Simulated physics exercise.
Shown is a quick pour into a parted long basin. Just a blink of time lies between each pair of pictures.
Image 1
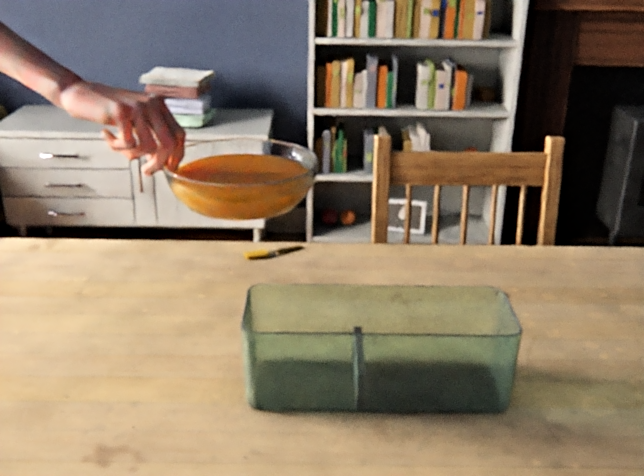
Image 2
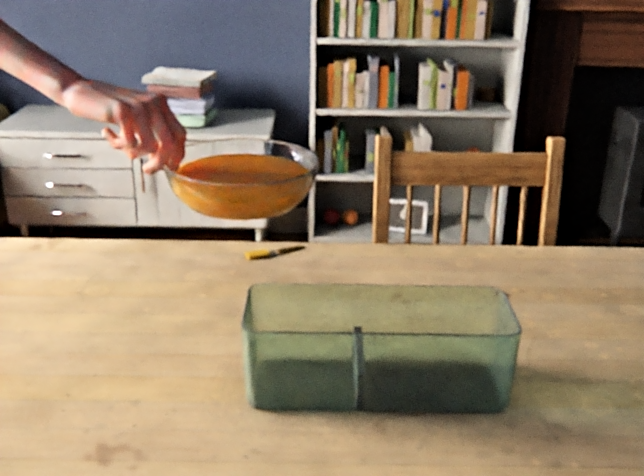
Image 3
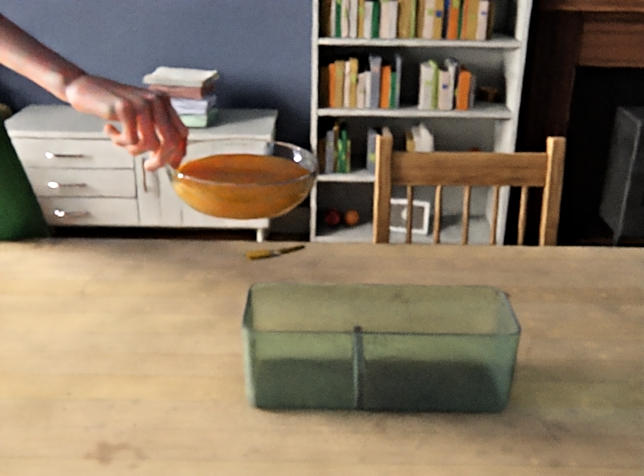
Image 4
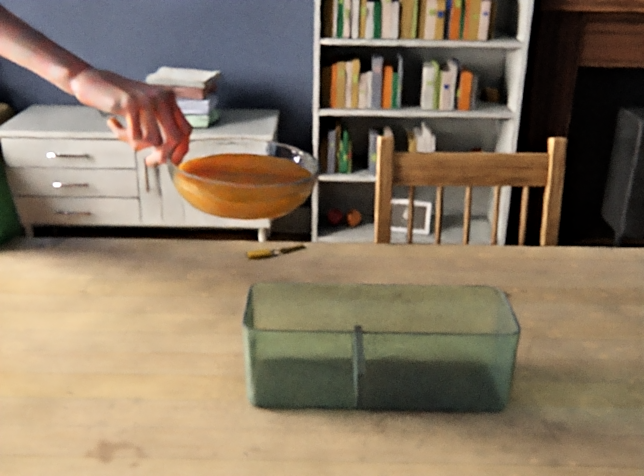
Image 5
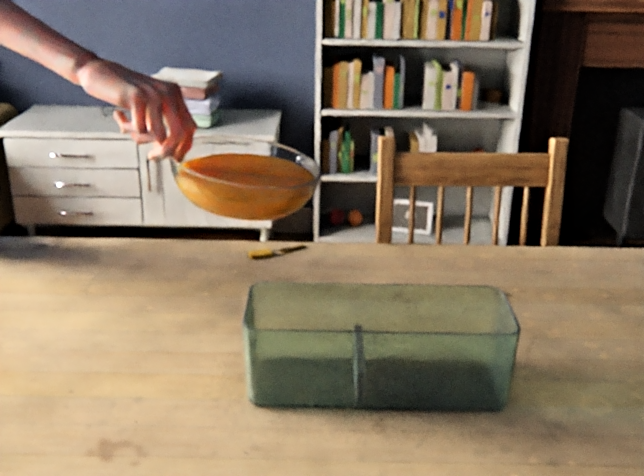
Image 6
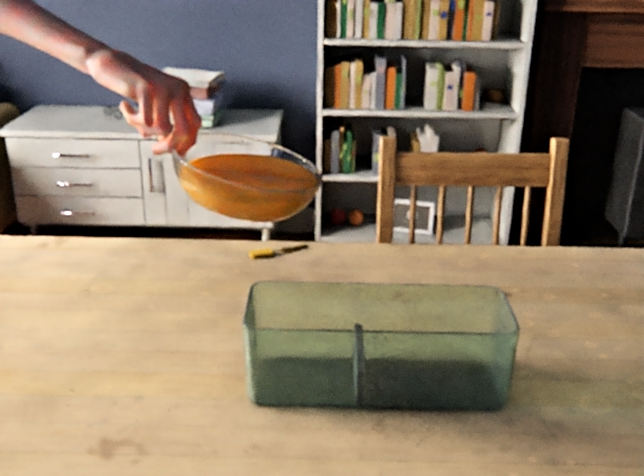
A hand held a clear glass bowl of orange juice above a wooden table, behind a greenish divided basin, and slowly tilted it slightly so its right side dipped a little.
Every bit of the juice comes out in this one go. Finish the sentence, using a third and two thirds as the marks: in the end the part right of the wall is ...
Between a third and two thirds of the whole.
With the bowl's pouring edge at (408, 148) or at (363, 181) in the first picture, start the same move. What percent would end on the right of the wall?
About 90 % the first time, about 80 % the second.
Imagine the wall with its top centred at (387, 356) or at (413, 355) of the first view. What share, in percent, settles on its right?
Around 15 percent in try one and around 10 percent in try two.
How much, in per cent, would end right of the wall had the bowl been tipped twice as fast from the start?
Near 35 parts in a hundred.
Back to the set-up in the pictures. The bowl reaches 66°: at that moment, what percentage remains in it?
It works out to close to 30 percent.
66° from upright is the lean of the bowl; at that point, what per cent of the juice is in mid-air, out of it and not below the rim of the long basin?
About 55 per cent.
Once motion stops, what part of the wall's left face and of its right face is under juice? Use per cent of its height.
Close to 40 for the left and 30 for the right.
A moment on, the bowl is tipped part way and 29 per cent is still to pour, 3 is left of the wall and 14 right of it.
Next, the bowl is tipped on its side and 1 per cent is still to pour, 37 is left of the wall and 50 right of it.
Then the bowl is tipped on its side and 0 per cent is still to pour, 43 is left of the wall and 51 right of it.
Later the bowl is tipped on its side and 0 per cent is still to pour, 43 is left of the wall and 51 right of it.
Finally, 43 per cent lies left of the wall, 51 right of it and 6 outside.
